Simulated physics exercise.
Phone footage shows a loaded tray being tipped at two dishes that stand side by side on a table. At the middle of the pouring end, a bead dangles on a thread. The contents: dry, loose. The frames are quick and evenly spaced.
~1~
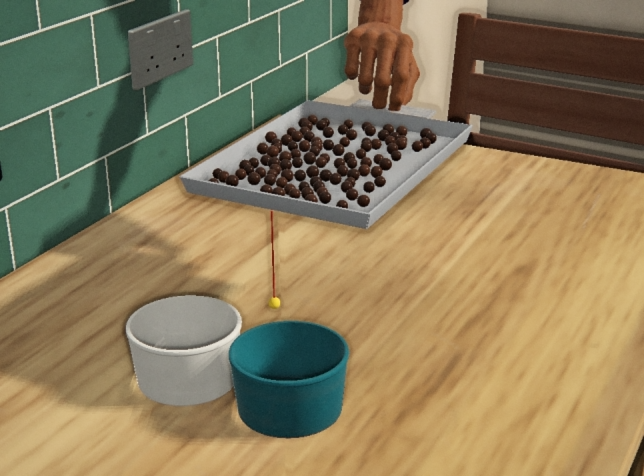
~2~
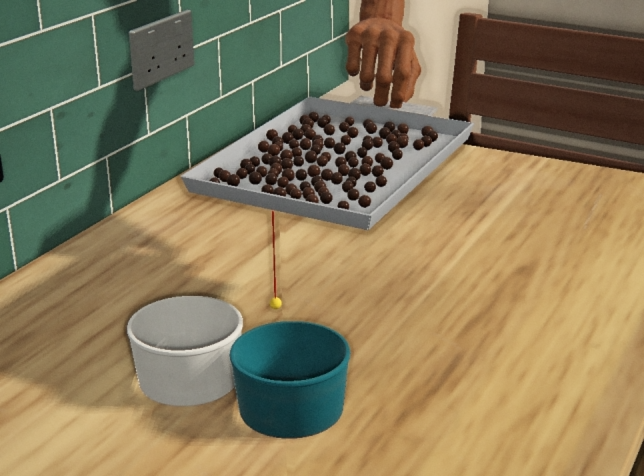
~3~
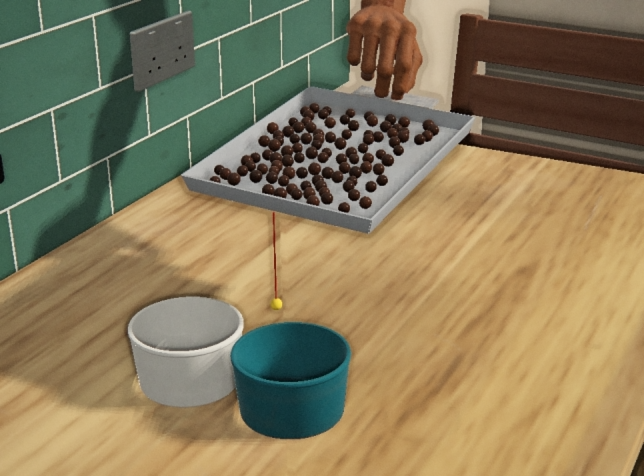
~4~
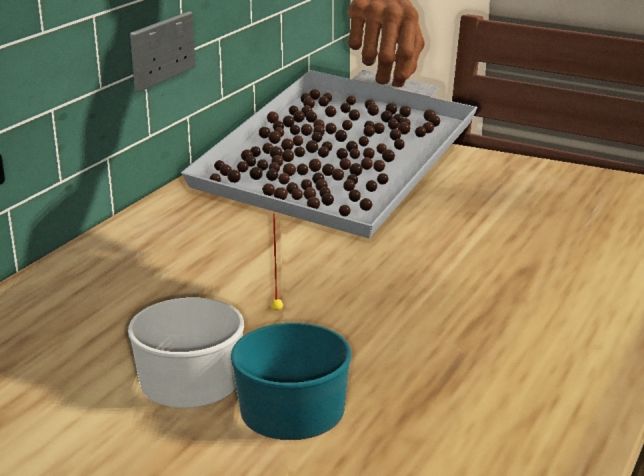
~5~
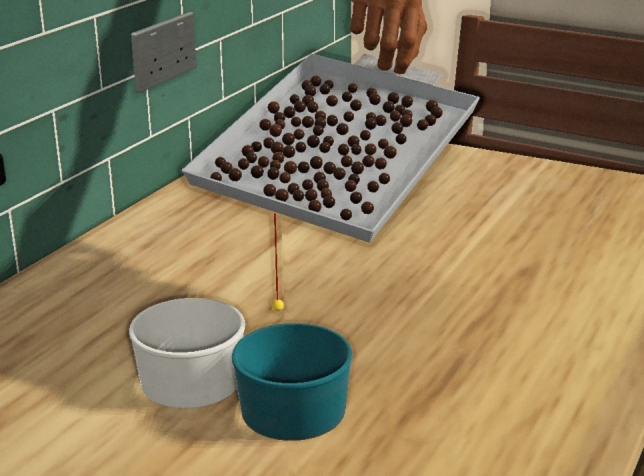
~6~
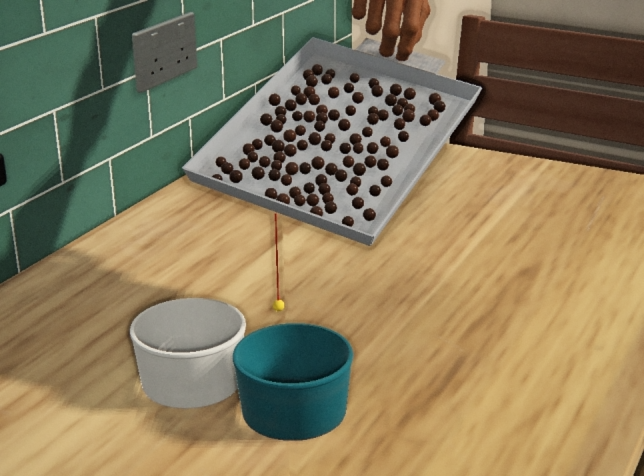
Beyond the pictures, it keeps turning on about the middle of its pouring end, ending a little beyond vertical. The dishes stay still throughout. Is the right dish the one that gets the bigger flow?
Yes.
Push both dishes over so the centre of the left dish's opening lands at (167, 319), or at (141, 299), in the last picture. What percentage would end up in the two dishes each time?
Close to 10 in a hundred, then close to 0 in a hundred.
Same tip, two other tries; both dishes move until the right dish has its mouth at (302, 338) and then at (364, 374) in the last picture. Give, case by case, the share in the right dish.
That makes 30 per cent, followed by 60 per cent.
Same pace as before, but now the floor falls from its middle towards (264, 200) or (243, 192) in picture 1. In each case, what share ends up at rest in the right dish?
Case one 30 %; case two 0 %.
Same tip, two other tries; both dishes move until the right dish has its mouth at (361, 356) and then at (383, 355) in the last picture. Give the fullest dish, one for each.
On the first go the right-side one comes out on top, and on the second go the right-side one.
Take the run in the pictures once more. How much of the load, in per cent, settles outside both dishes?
Estimated share: About 70 %.
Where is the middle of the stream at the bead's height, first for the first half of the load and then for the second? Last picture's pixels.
Initially about (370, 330); subsequently about (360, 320).
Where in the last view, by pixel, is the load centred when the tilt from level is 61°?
Somewhere about (347, 216).
Soon, tray tipped steeply; most on the tray; a stray few in the right dish; a small part outside both; a small part in the air.
A while on, tray tipped right over; a stray few on the tray; about a quarter in the right dish; about two thirds outside both; a small part in the air.
Towards the end, tray tipped past a quarter turn; about a quarter in the right dish; most outside both.
Finally, tray tipped past a quarter turn; about a quarter in the right dish; none in the left dish; most outside both.
